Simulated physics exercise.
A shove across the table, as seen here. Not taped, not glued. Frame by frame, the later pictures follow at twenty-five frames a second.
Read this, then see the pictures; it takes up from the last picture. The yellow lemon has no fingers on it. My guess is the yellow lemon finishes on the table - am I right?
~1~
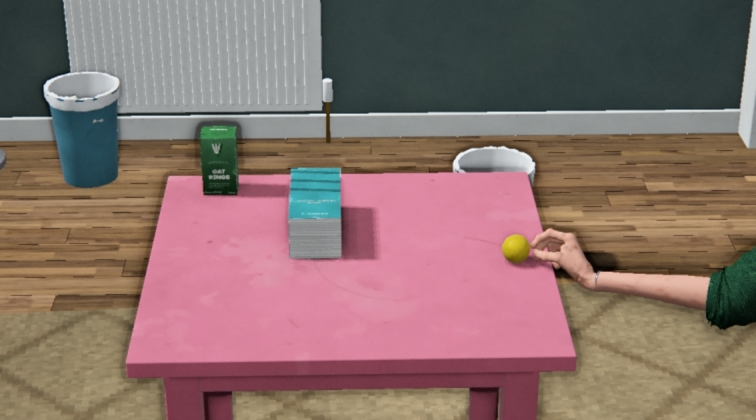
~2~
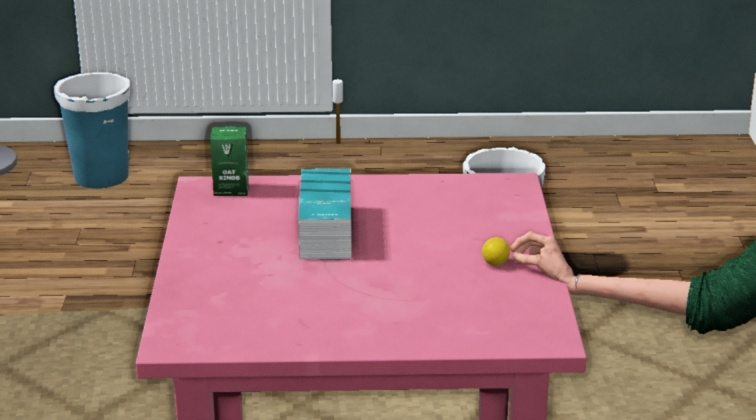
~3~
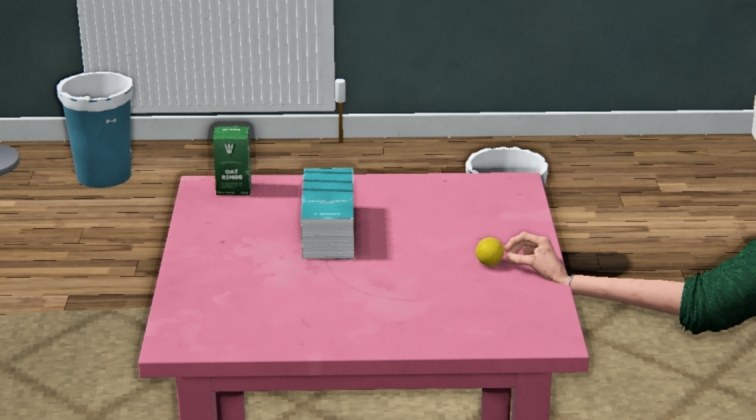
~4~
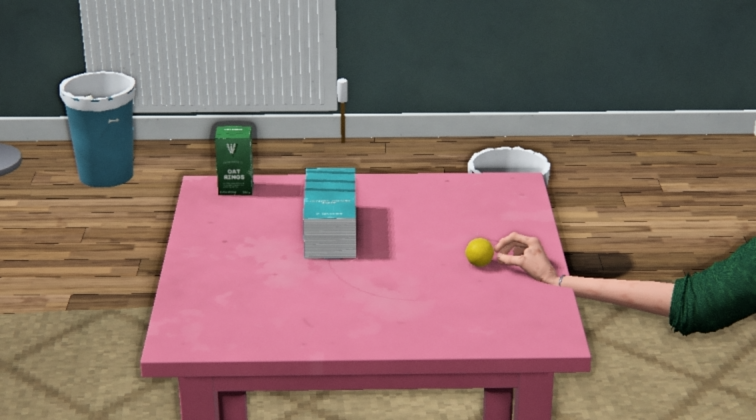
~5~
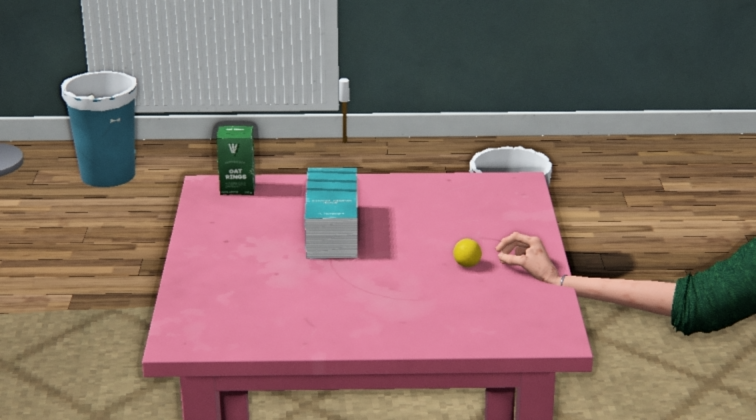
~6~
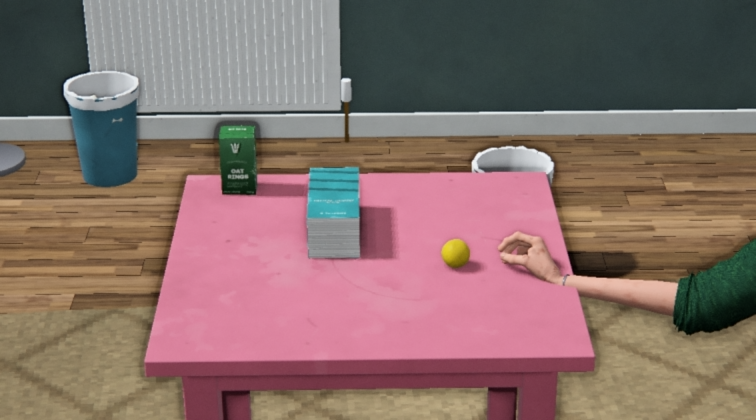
Leaves the surface.
Then, 0.30 s later than the last frame, yellow lemon moved well along near (354, 260).
Then, 0.70 s later than the last frame, yellow lemon moved well along near (225, 268).
Then, 1.10 s later than the last frame, yellow lemon now off the table.
Then, 1.30 s later than the last frame, things are still on the move.
When it is over, off the table, yellow lemon.
